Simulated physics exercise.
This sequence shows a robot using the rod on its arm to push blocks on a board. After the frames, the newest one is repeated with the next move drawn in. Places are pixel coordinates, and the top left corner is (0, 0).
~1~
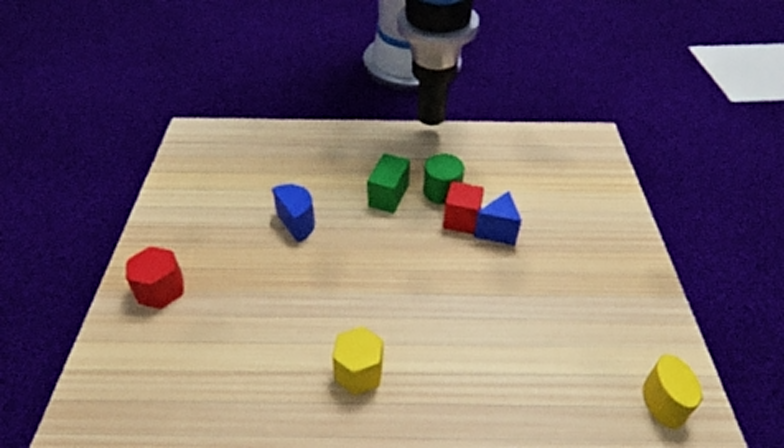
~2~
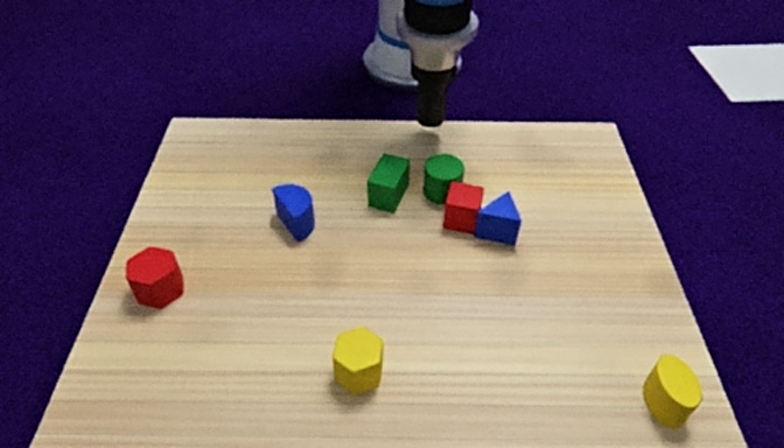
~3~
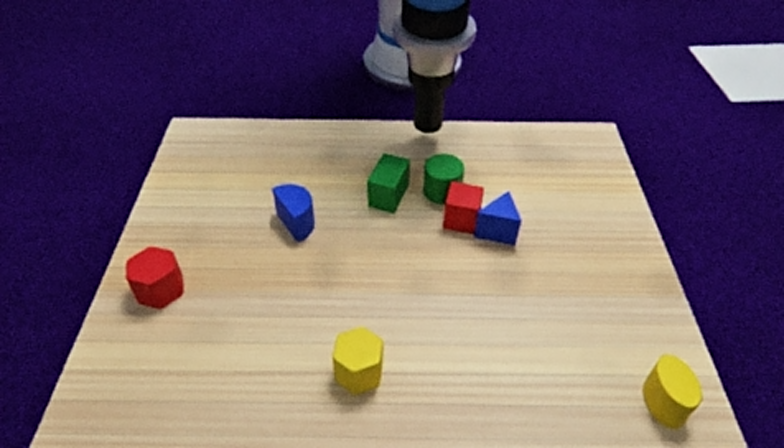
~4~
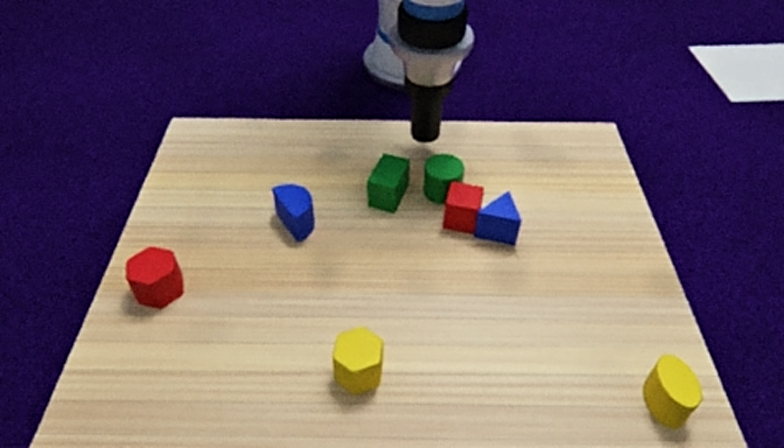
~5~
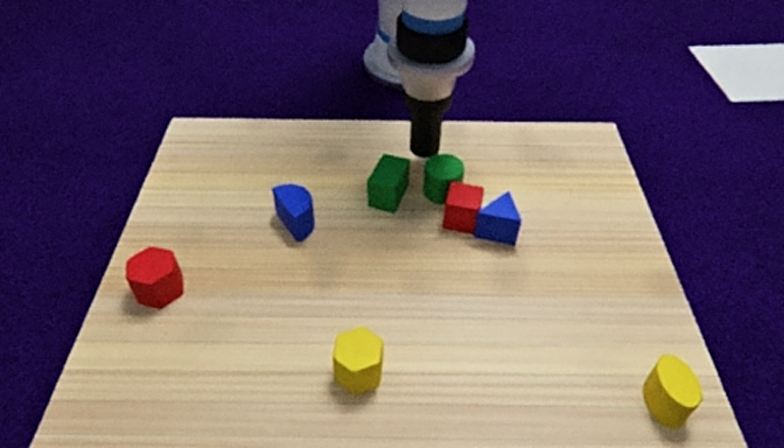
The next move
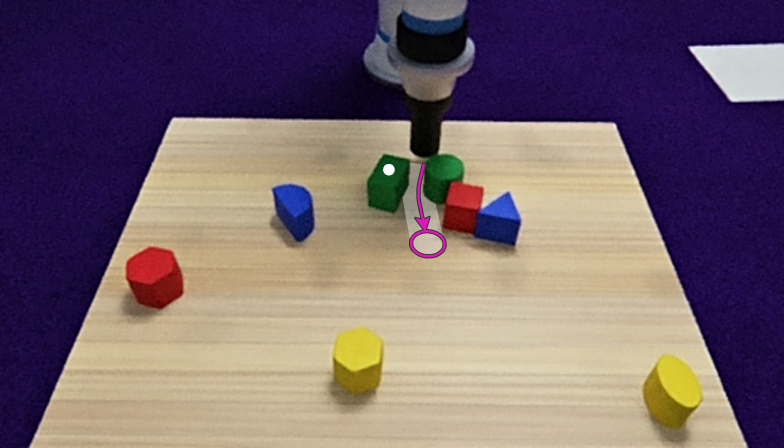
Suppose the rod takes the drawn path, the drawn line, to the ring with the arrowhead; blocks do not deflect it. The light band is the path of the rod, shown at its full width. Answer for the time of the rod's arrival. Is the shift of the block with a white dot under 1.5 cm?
My answer is no.
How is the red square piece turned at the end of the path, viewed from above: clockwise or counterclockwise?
Viewed from overhead, the red square piece winds up turned clockwise.
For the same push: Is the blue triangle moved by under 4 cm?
In short: Yes.
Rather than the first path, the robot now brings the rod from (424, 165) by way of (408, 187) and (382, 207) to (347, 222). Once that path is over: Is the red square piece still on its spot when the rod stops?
It seems so.
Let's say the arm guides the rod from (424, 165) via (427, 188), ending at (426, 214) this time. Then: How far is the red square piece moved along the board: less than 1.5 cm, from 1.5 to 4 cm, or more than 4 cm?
The answer is over 4 cm.
The drawn path runs from (424, 165) through (419, 188) and (422, 215) to (428, 244); the dot is on the green rectangle.
What follows on the original path. One third of the way, rod at (419, 173); green rectangle at (382, 176), turned 15° clockwise; green round block at (451, 178); red square piece at (475, 203), turned 15° clockwise; blue triangle at (505, 211), turned 20° anticlockwise.
Two thirds of the way, rod at (423, 200); green rectangle at (379, 183), turned 55° clockwise; green round block at (461, 190); red square piece at (495, 207), turned 35° clockwise; blue triangle at (522, 221).
At the end, rod at (429, 228); green rectangle at (379, 183), turned 55° clockwise; green round block at (461, 190); red square piece at (496, 207), turned 40° clockwise; blue triangle at (522, 222).
